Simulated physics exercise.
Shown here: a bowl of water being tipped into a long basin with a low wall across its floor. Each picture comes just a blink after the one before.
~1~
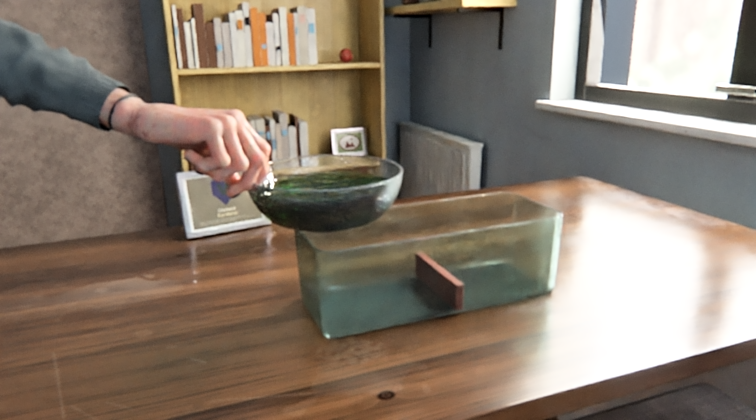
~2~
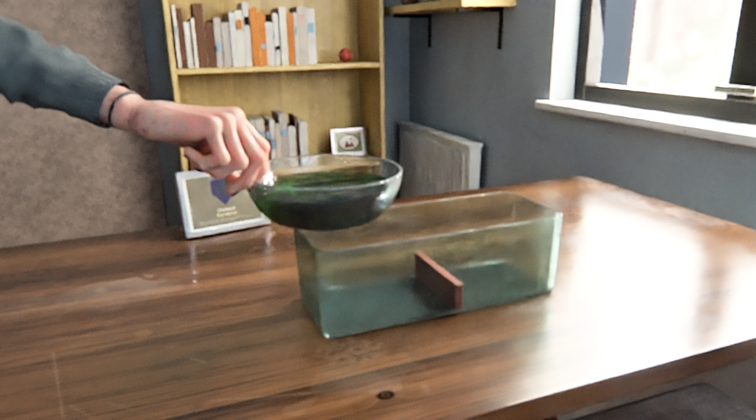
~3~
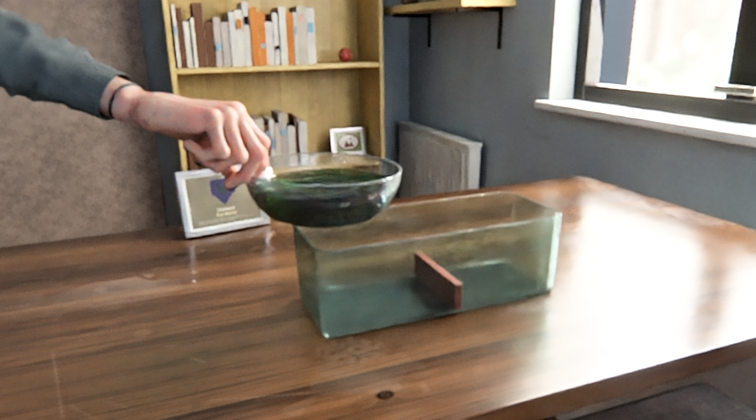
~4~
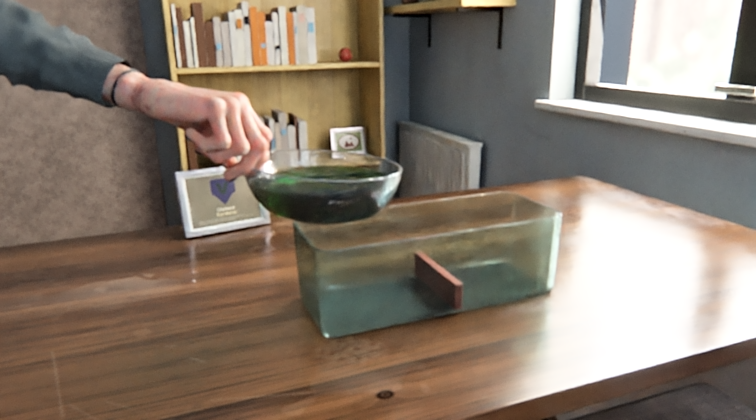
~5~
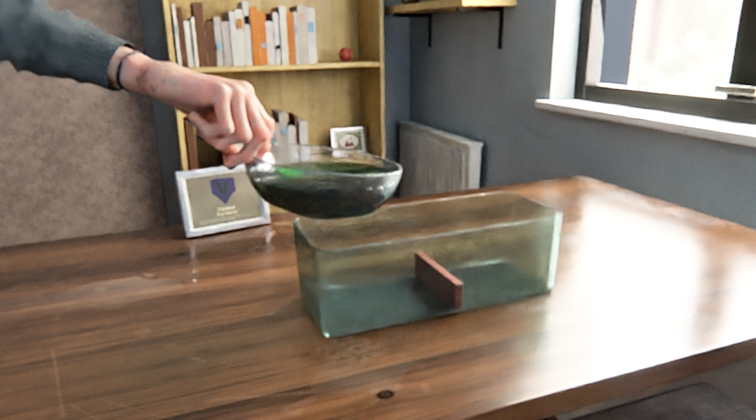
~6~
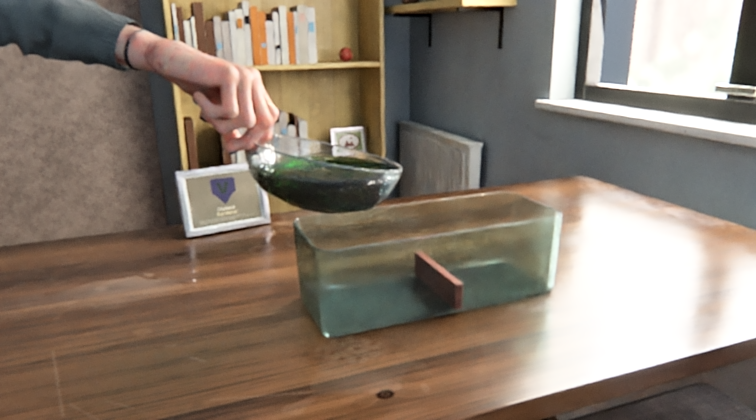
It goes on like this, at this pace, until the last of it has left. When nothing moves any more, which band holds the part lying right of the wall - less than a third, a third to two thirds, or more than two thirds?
It falls in the band more than two thirds.
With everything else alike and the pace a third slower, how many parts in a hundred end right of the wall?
Estimate: Around 80 %.
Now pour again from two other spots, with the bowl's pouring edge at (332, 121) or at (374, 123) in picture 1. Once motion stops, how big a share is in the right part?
Around 35 percent first, around 70 percent second.
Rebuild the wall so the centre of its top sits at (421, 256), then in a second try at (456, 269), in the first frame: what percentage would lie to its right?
The first placement leaves close to 90 per cent, the second close to 50 per cent.
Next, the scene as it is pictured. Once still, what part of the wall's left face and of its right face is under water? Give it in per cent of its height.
On the left it's around 20 per cent; on the right, 80 per cent.
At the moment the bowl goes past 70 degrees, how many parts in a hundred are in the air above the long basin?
About 45 per cent.
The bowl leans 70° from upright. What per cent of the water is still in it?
Remaining share, estimated: 40 %.
A moment on, the tilt is 70° and 38 per cent is still to pour, 3 is left of the wall and 12 right of it.
Next, the tilt is 100° and 1 per cent is still to pour, 11 is left of the wall and 77 right of it.
Then the tilt is 103° and 0 per cent is still to pour, 19 is left of the wall and 78 right of it.
Later the tilt is 103° and 0 per cent is still to pour, 22 is left of the wall and 75 right of it.
In the end 22 per cent lies left of the wall, 74 right of it and 3 outside.
